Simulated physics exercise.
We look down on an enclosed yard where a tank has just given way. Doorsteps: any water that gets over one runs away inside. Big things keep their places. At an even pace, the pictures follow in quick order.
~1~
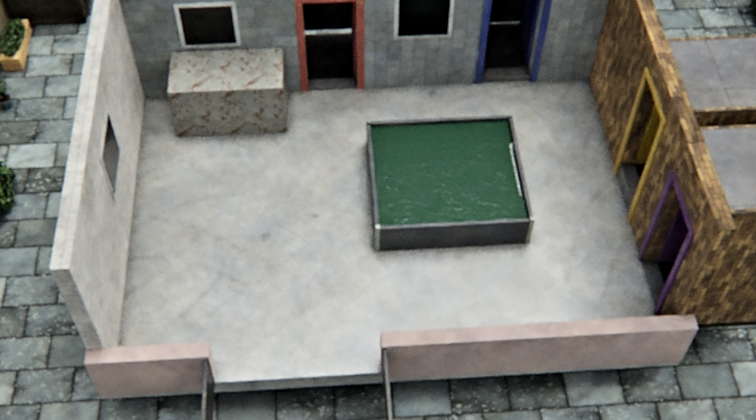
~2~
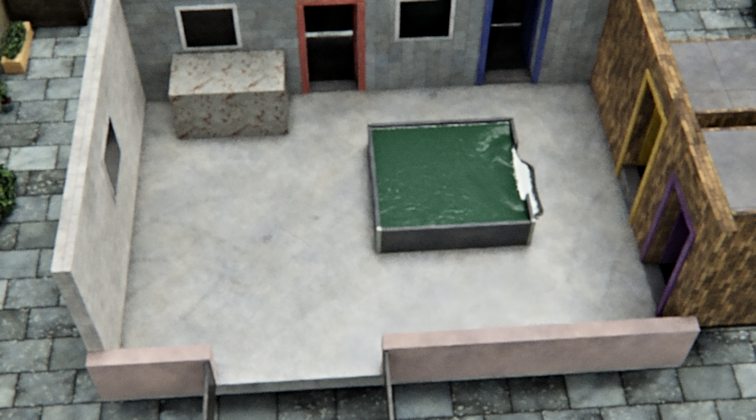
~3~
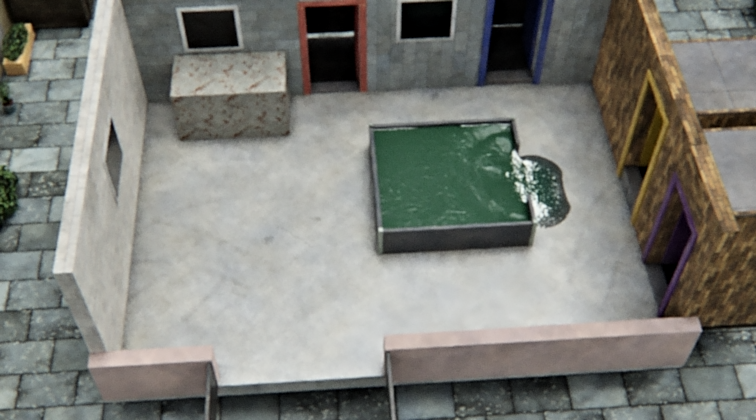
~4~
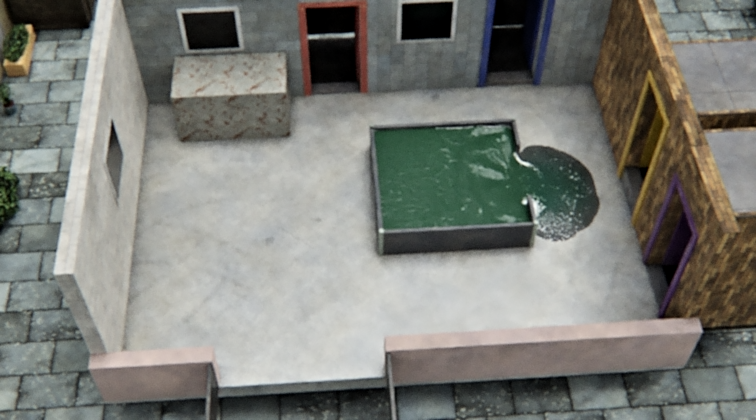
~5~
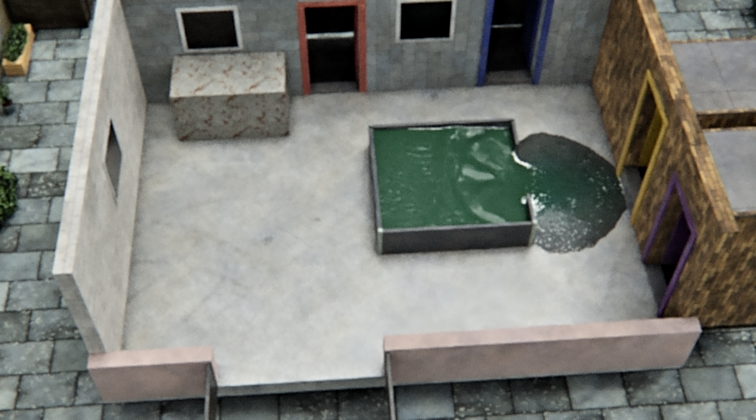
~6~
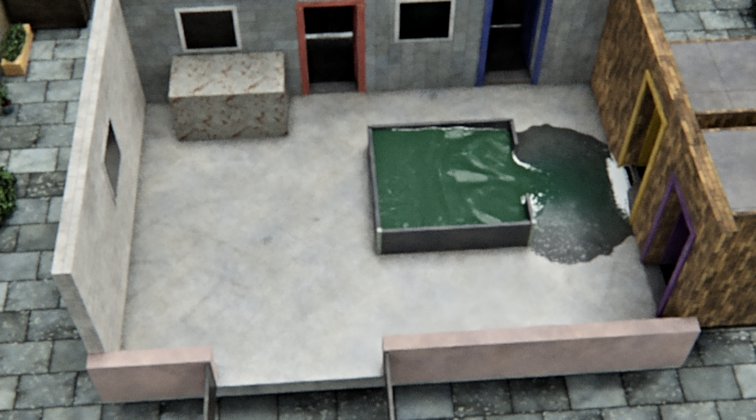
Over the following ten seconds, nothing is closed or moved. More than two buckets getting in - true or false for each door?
Yellow door: False; blue door: False; red door: True; purple door: True.
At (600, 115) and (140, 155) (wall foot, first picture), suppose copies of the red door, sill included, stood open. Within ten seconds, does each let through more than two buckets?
Goes past it, then falls short.
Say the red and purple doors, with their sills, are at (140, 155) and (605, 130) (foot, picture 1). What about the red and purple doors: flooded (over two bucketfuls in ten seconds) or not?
As I see it, the red door stays within the limit and the purple door tops the limit.
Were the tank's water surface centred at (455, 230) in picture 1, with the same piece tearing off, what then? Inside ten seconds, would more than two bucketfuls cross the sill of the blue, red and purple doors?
As I see it, the blue door stays within the limit, the red door stays within the limit and the purple door overshoots.
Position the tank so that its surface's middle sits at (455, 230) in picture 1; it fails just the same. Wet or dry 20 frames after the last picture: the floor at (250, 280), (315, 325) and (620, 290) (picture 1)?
As listed: Untouched, untouched, reached.
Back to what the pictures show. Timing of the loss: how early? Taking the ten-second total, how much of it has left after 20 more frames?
Close to 10 per cent.
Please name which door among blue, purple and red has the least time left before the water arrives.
The purple-painted one.
A moment on, water covers 10 % of the floor; the yellow door wet at the sill, nothing in, the blue door not reached, the red door not reached, the purple door wet at the sill, nothing in.
Next, water covers 15 % of the floor; the yellow door under two buckets in, the blue door wet at the sill, nothing in, the red door not reached, the purple door under two buckets in.
Then, water covers 35 % of the floor; the yellow door under two buckets in, the blue door wet at the sill, nothing in, the red door not reached, the purple door over two buckets in.
Later, water covers 70 % of the floor; the yellow door under two buckets in, the blue door under two buckets in, the red door wet at the sill, nothing in, the purple door over two buckets in.
In the end, water covers 90 % of the floor; the yellow door under two buckets in, the blue door under two buckets in, the red door over two buckets in, the purple door far over two buckets in.
